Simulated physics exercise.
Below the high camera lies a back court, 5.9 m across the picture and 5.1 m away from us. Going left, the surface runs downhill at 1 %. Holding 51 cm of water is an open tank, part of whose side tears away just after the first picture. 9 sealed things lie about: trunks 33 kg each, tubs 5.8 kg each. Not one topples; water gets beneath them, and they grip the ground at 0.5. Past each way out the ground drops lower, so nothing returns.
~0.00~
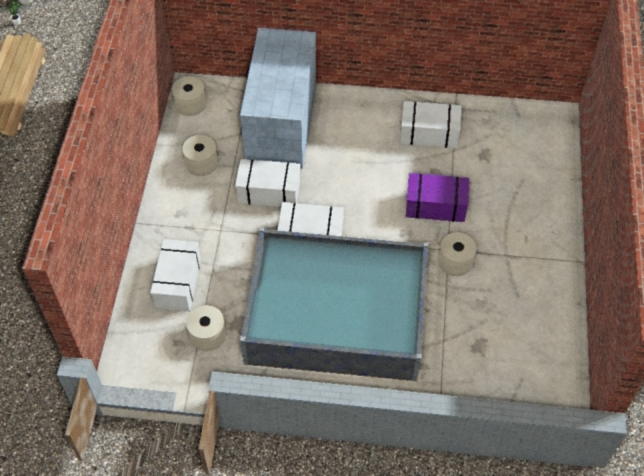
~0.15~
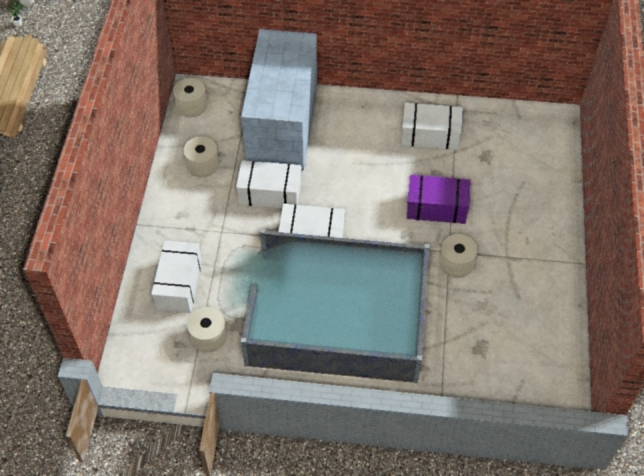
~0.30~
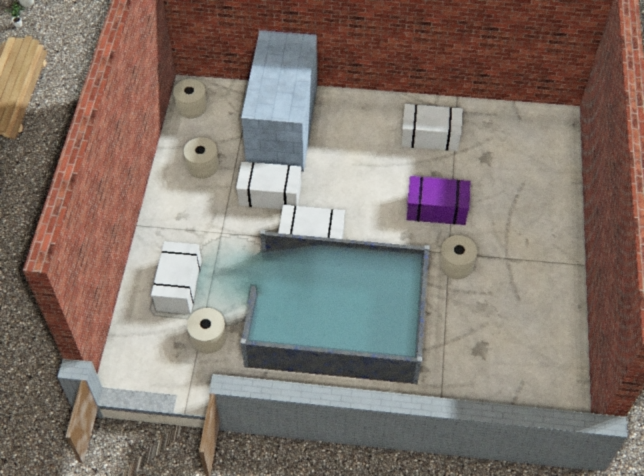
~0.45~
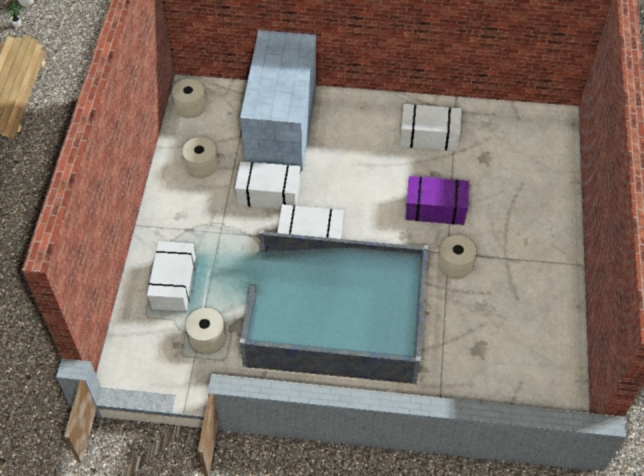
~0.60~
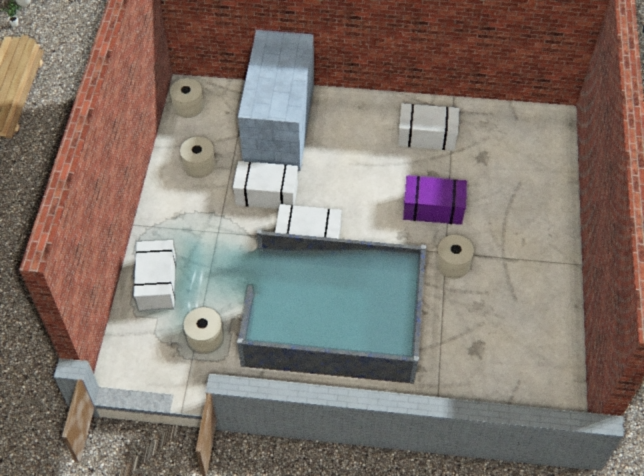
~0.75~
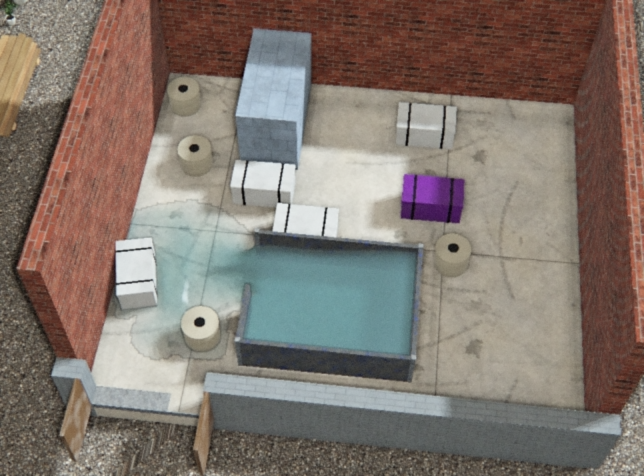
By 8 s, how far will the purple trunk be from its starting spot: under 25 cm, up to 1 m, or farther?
It comes to rest near its start.
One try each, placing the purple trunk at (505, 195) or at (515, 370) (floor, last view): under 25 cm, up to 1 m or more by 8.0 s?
Nearly still; nearly still.
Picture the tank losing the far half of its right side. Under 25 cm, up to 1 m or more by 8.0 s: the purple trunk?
Result: Purple trunk essentially stationary.
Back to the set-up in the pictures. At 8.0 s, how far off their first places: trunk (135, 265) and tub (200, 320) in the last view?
In that order: Gone out, 0 cm.
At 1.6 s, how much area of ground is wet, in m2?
Close to 8.5 m2, I'd say.
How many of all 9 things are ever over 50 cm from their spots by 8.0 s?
The number is 3.
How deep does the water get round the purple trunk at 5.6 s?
Close to 0 centimetres.
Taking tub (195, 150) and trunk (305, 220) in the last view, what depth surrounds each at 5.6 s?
Close to 15 and 2 centimetres.
After 1.6 s the purple trunk is near (434, 190), 0.0 m from its start, aground; 0 of 9 are out; 0 afloat.
After 3.6 s the purple trunk is near (434, 190), 0.0 m from its start, aground; 0 of 9 are out; 2 afloat.
After 5.6 s the purple trunk is near (434, 190), 0.0 m from its start, aground; 1 of 9 are out; 2 afloat.
After 8.0 s the purple trunk is near (434, 190), 0.0 m from its start, aground; 1 of 9 are out; 2 afloat.
